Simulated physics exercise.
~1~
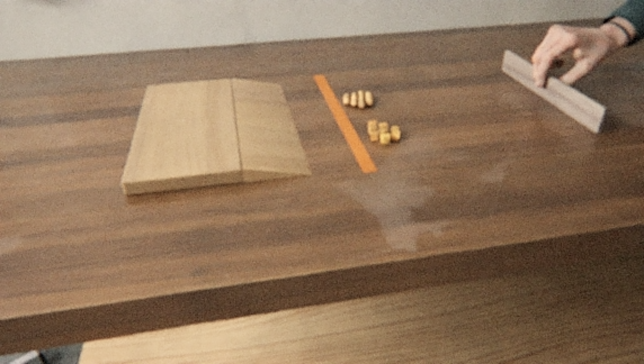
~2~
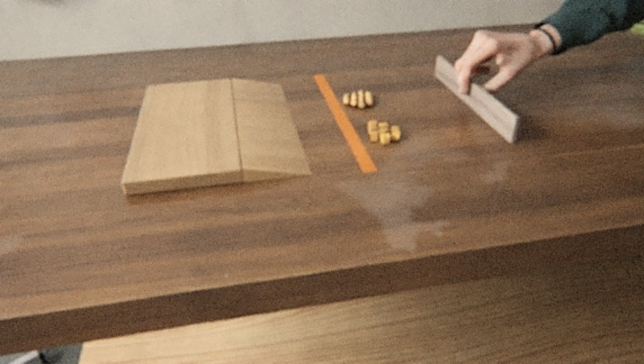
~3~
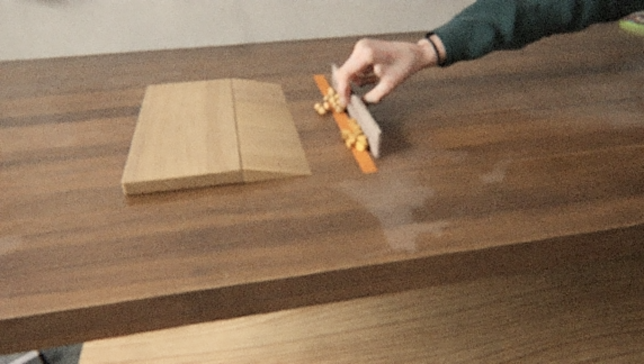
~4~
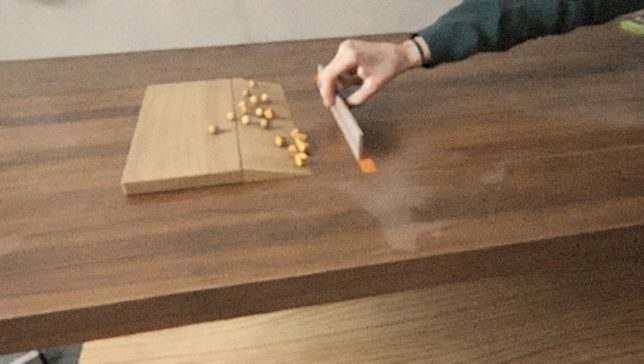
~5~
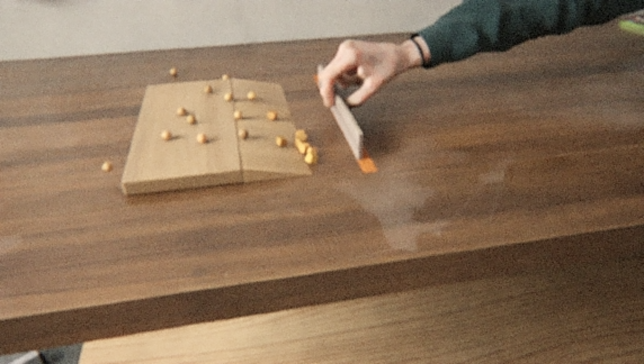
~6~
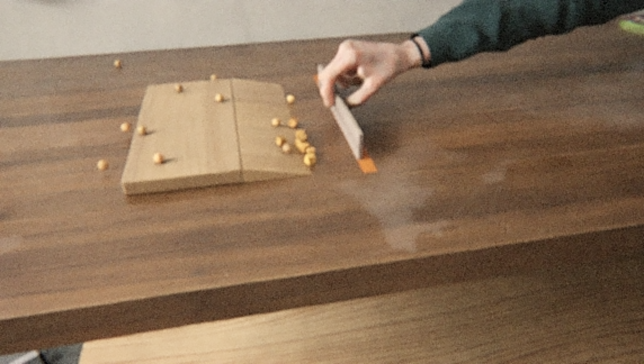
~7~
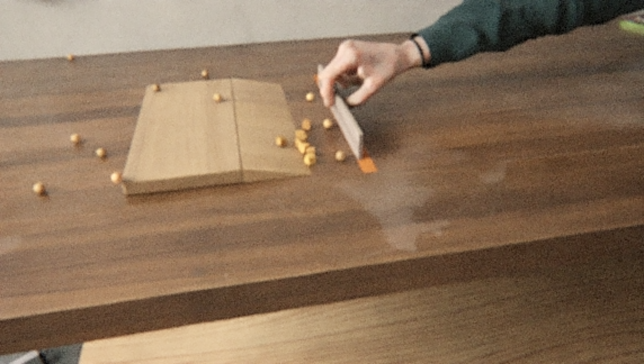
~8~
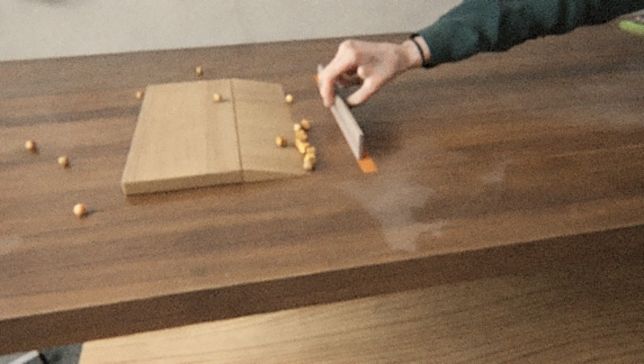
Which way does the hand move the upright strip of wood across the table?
The hand moves the strip of wood to the left, toward the orange tape and the ramp.
